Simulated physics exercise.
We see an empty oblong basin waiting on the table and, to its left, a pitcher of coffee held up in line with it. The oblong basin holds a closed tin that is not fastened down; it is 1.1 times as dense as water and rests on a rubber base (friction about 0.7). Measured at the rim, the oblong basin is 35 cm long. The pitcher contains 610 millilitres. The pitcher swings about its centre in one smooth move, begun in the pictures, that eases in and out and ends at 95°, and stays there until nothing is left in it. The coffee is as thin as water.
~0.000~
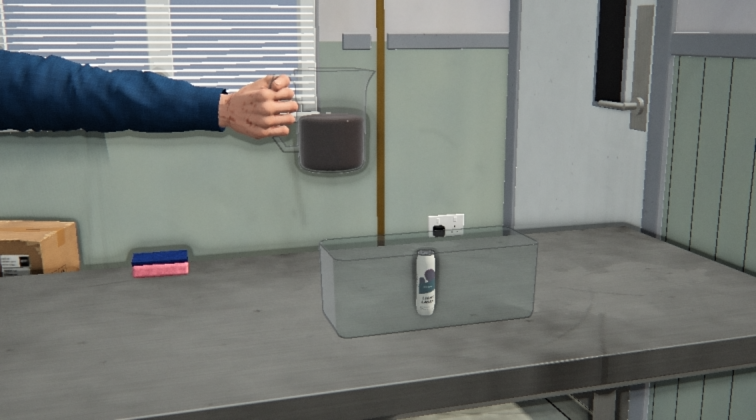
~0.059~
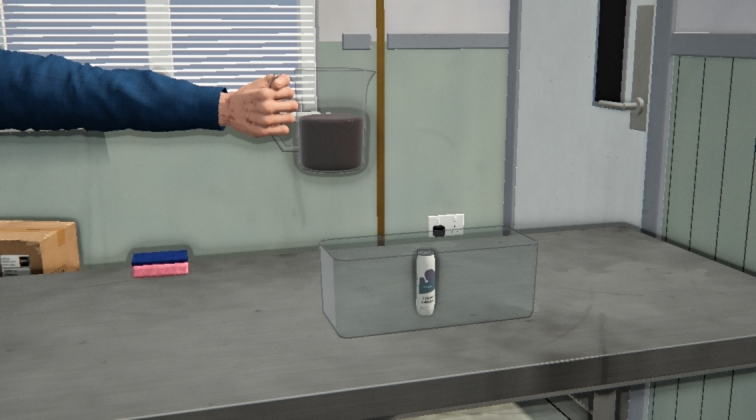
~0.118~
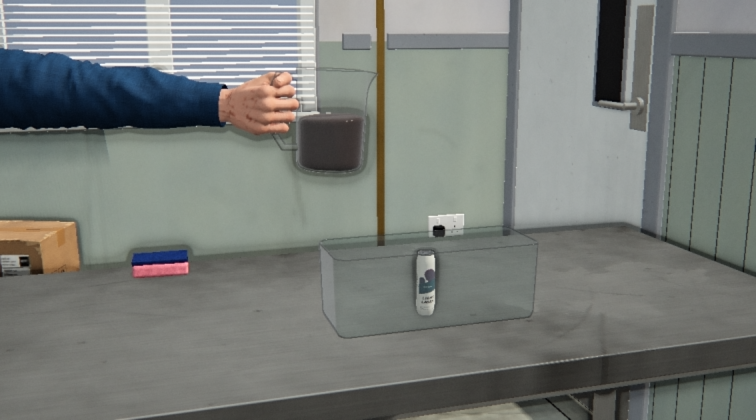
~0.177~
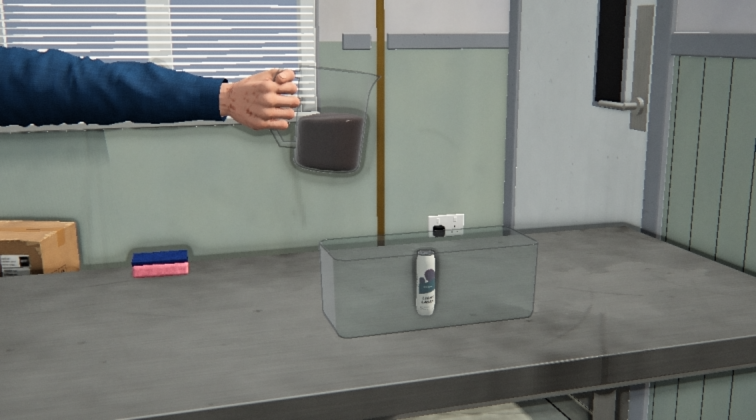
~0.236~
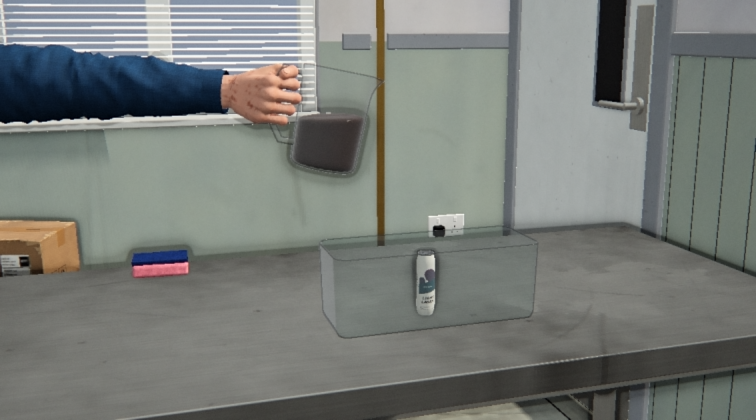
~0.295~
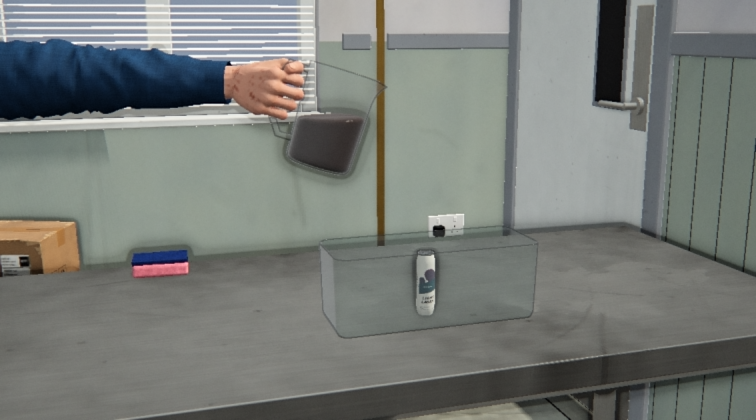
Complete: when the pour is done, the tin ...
... remains on its base.
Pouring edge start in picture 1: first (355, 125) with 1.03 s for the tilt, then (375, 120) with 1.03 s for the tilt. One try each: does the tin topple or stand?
Trial 1 - tin stays standing; trial 2 - tin tips.
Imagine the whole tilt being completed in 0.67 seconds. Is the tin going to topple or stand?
After the tilt, the tin is still standing.
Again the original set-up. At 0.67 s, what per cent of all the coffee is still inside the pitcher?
Remaining: Near 98 % of the total.
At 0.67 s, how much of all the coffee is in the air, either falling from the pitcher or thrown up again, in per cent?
Estimate: Some 1 % of the total.
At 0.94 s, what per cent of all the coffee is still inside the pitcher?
58 in a hundred, give or take.
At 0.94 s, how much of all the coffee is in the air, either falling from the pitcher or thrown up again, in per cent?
Around 30 percent of the liquid.
By 0.67 s the tilt is 69° and 99 per cent is still to pour; the tin stands where it began.
By 0.94 s the tilt is 93° and 58 per cent is still to pour; the tin stands where it began.
By 1.22 s the tilt is 95° and 18 per cent is still to pour; the tin stands where it began.
By 1.53 s the tilt is 95° and 5 per cent is still to pour; the tin stands where it began.
At rest the tin stands where it began.
